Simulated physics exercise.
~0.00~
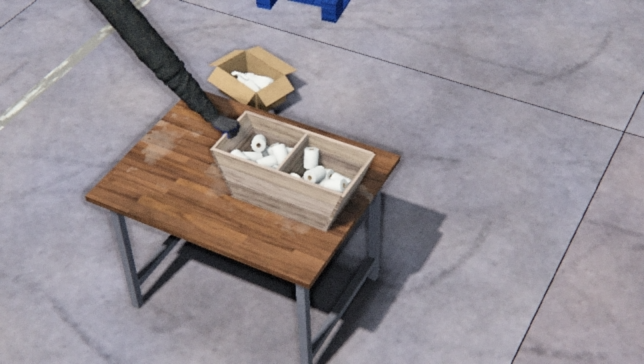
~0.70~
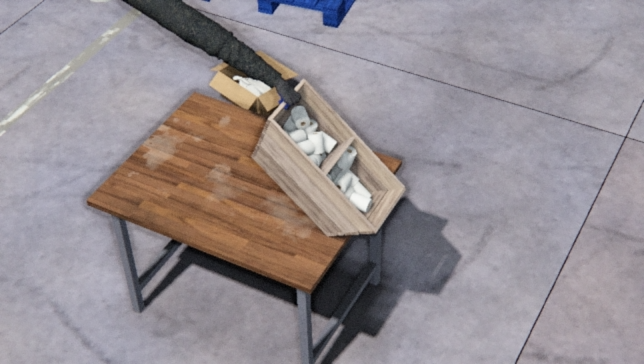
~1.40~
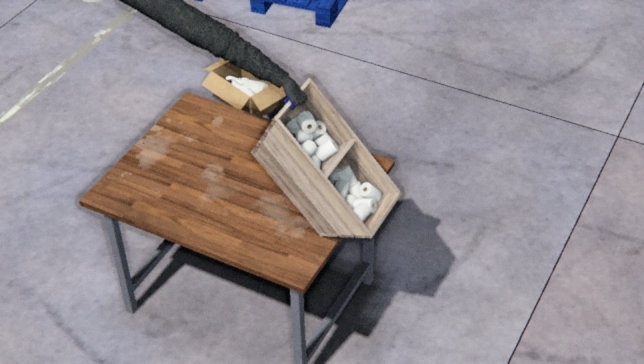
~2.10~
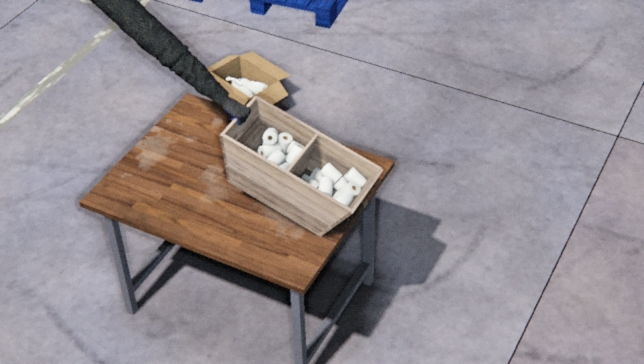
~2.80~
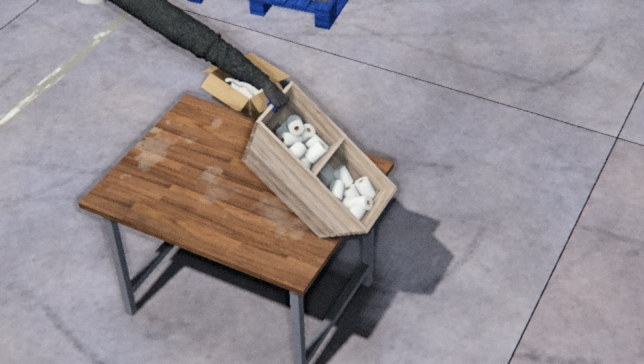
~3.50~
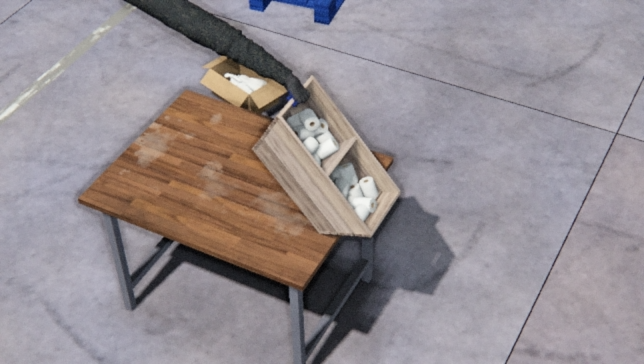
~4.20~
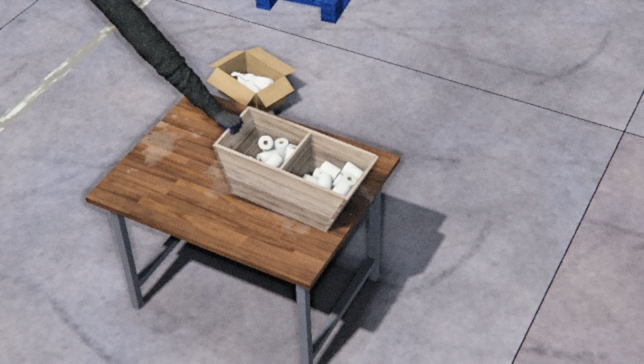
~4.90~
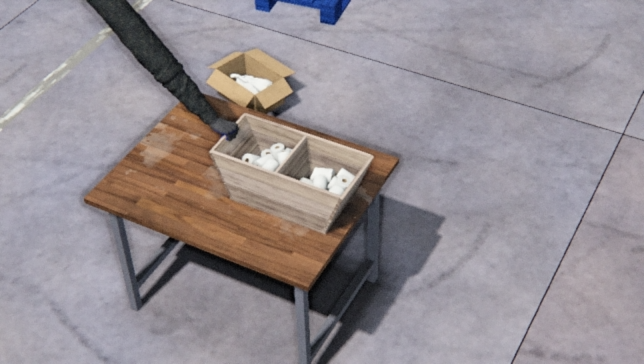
A wooden container of white paper rolls on a table is tipped up steeply at its left end by a dark sleeved arm, partly lowered, raised steeply again, then let down flat, with the rolls shifted but still inside and the arm at its left end.
